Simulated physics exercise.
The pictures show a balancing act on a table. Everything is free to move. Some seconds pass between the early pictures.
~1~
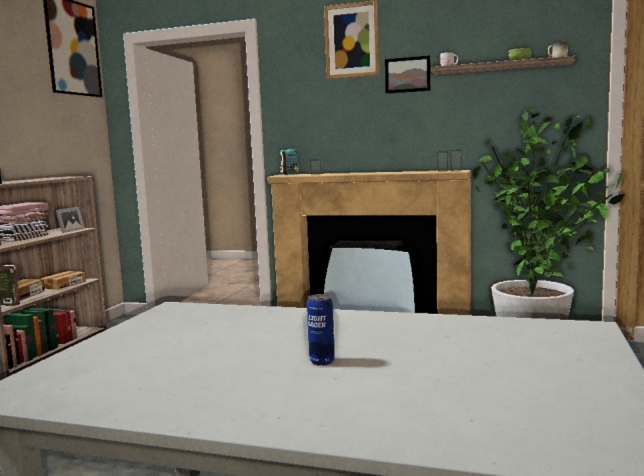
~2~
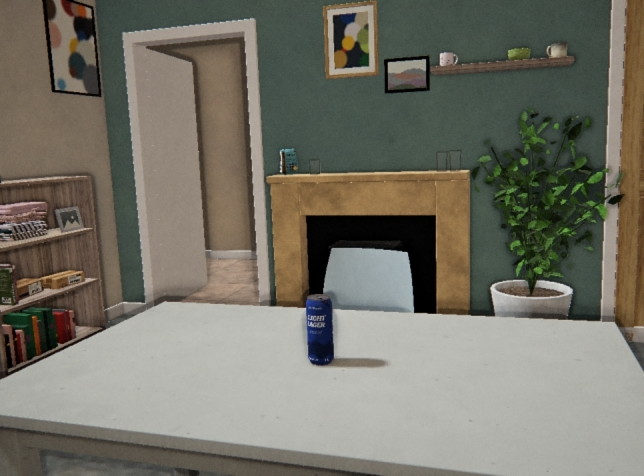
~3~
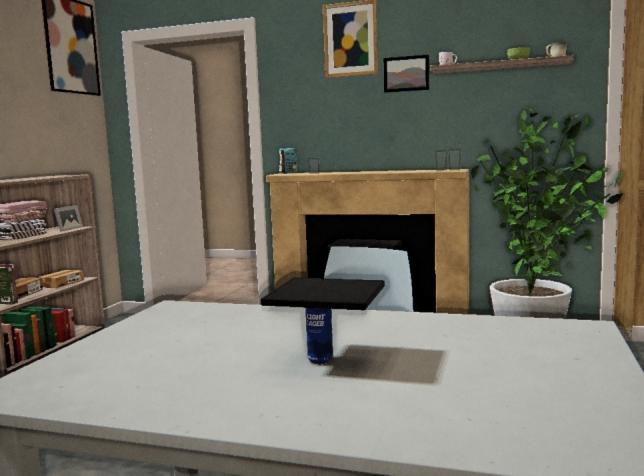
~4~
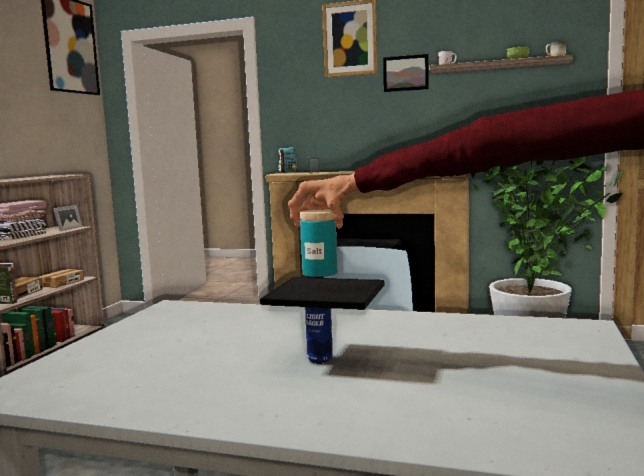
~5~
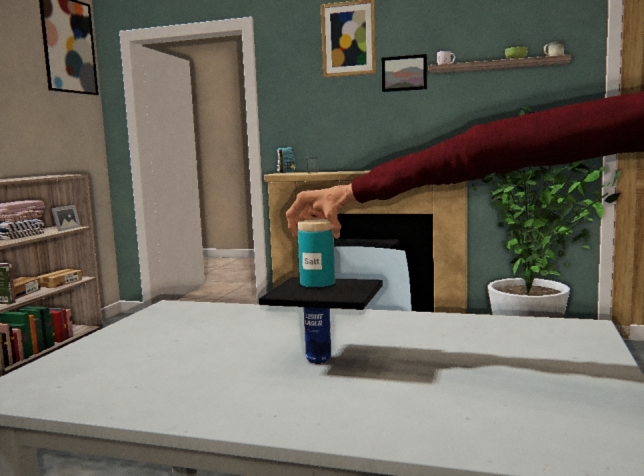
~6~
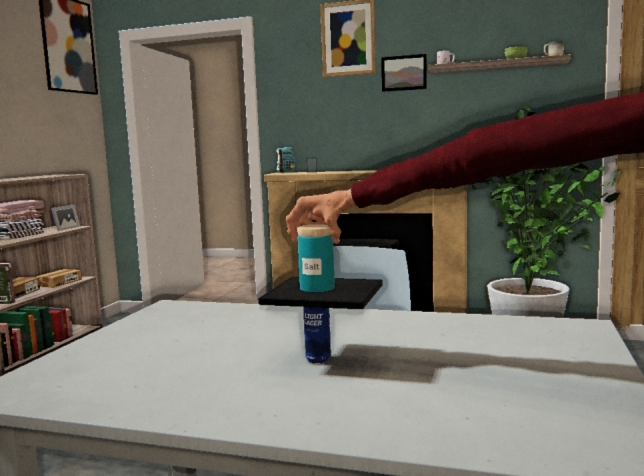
A hand lowers a turquoise jar onto a dark board resting on a blue can.
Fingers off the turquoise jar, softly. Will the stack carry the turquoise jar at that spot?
It stays up.
Then, 0.20 s on from there, no change.
Then, 0.50 s on from there, turquoise jar resting near (316, 258).
In the end, all 3 unmoved. At the end, from the last picture's camera, turquoise jar near (316, 258). The stack keeps its balance.
